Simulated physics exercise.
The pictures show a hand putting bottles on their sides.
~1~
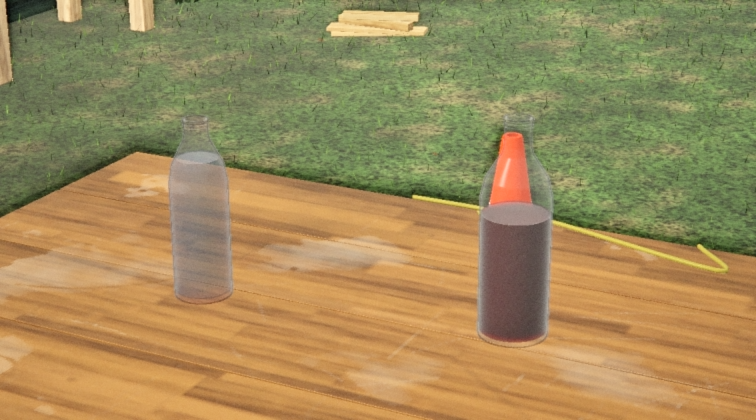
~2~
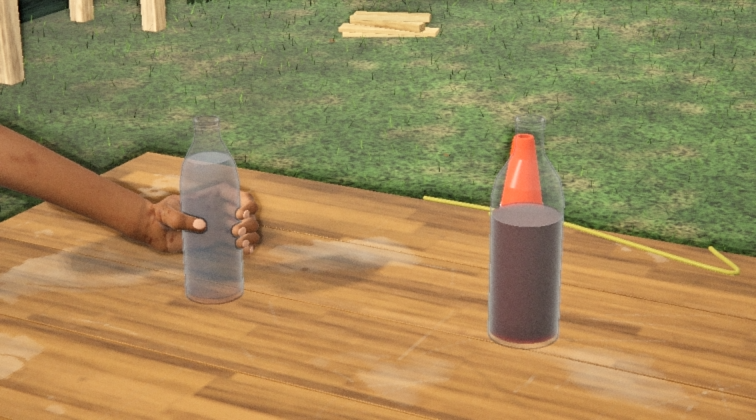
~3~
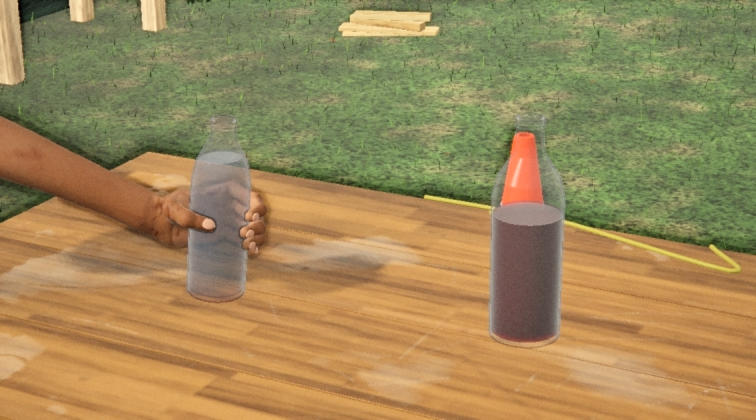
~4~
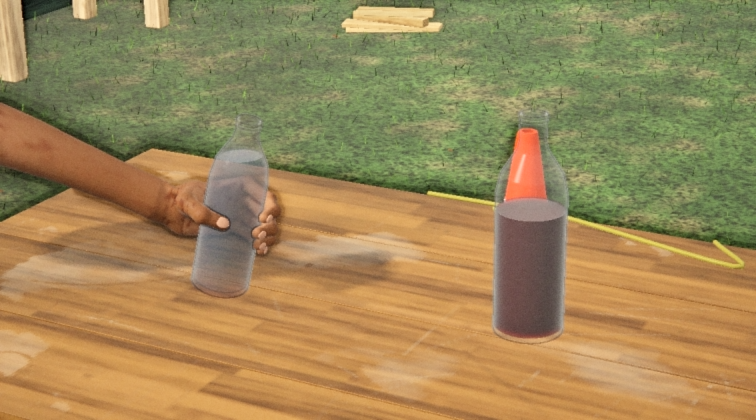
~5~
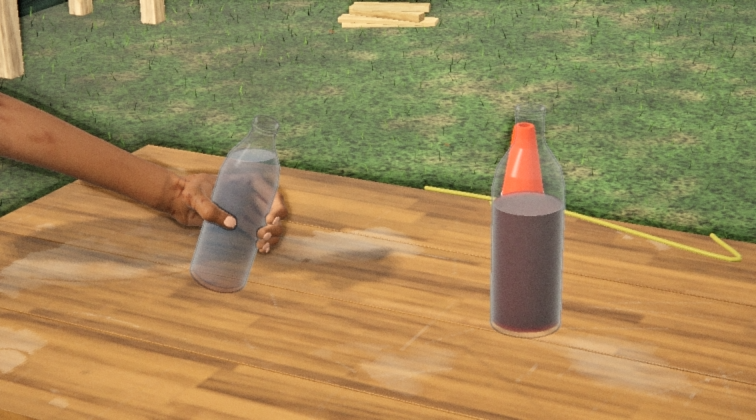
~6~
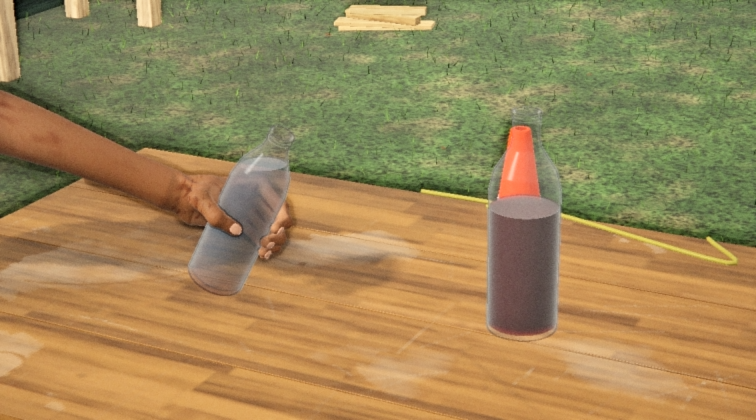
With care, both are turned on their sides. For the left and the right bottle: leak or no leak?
Left: It lets some out. Right: It lets some out.
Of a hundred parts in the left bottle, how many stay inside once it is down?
Close to 30 %.
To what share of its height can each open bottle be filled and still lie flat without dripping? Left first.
About 24 and 24 per cent.
Shortly, the left bottle is nearly down; left bottle, it leaks.
Then, the left bottle lies flat; left bottle, it leaks.
At the finish, both lie flat; left bottle, it leaks; right bottle, it leaks.
